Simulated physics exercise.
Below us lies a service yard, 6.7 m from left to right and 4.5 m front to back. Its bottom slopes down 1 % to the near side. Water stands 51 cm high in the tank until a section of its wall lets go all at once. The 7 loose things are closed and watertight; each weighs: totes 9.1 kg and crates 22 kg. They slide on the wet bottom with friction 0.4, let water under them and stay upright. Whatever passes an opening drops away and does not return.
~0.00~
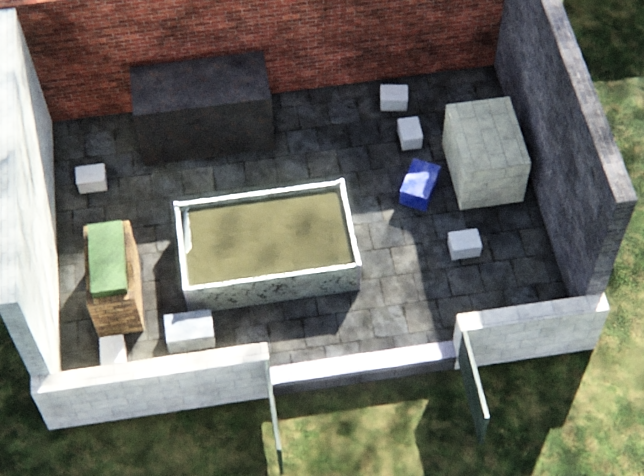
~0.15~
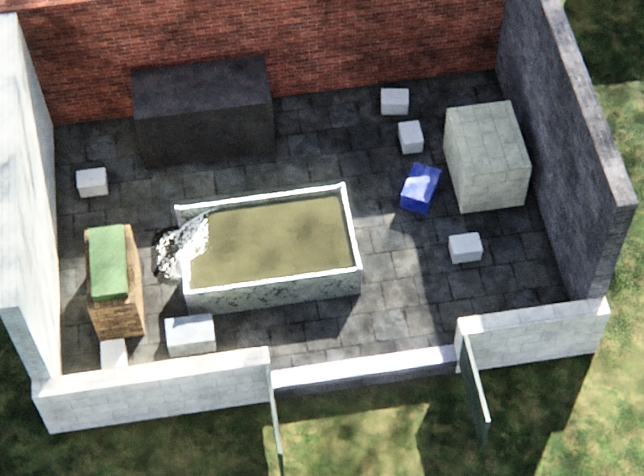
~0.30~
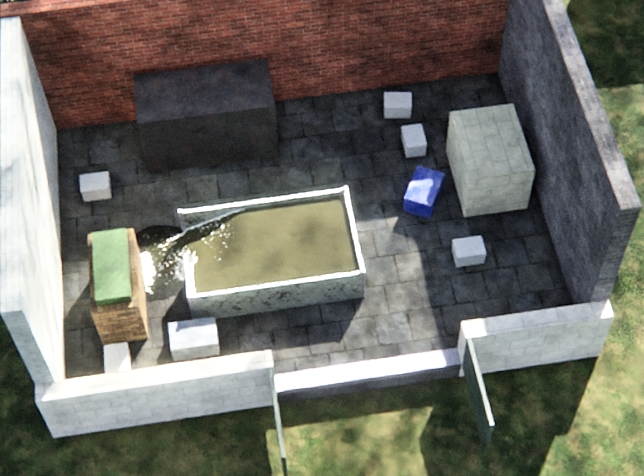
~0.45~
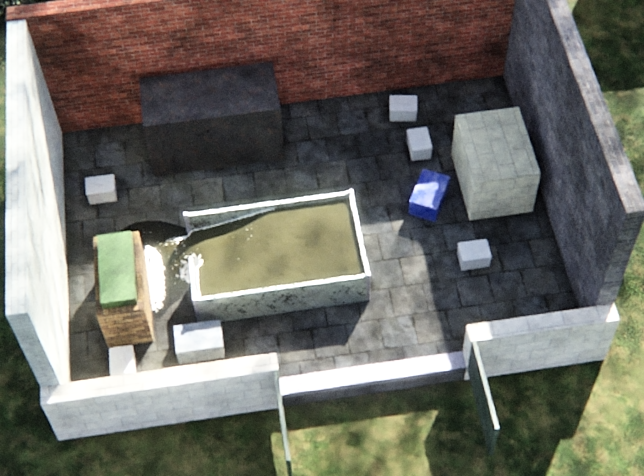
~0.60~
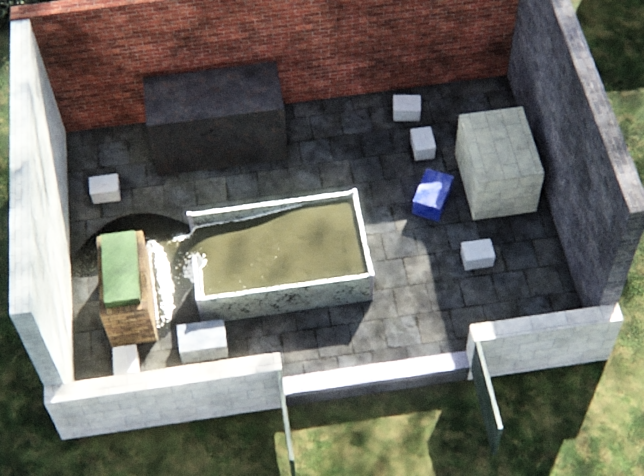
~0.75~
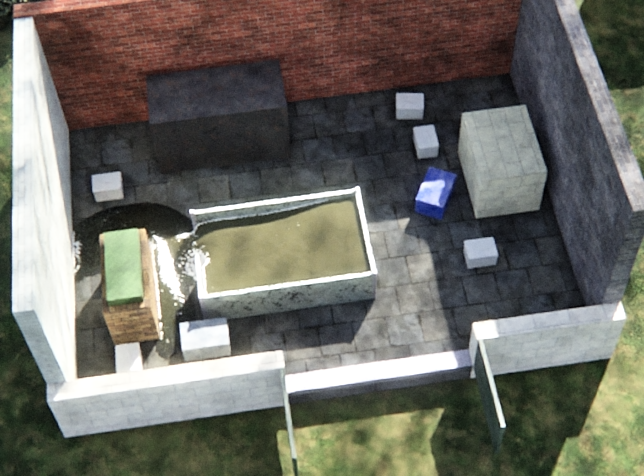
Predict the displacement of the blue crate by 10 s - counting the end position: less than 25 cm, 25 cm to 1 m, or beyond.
Blue crate holds its place.
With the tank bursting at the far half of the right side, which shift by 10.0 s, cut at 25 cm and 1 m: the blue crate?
In that case the blue crate travels far.
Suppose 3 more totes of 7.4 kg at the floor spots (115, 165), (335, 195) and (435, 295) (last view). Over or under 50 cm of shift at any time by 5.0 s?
In turn: Past it, less, short of it.
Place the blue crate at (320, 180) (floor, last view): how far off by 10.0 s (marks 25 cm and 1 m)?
It barely shifts.
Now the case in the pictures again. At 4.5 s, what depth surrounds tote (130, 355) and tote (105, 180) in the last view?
Roughly 10 and 9 cm.
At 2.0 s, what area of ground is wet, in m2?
About 10.0 m2.
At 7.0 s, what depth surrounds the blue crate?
About 1 cm.
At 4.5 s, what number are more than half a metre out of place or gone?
2 of them.
After 2.0 s the blue crate is near (436, 187), 0.0 m from its start, aground; 0 of 7 are out; 0 afloat.
After 4.5 s the blue crate is near (436, 187), 0.0 m from its start, aground; 0 of 7 are out; 2 afloat.
After 7.0 s the blue crate is near (436, 187), 0.0 m from its start, aground; 0 of 7 are out; 1 afloat.
After 10.0 s the blue crate is near (436, 187), 0.0 m from its start, aground; 0 of 7 are out; 1 afloat.
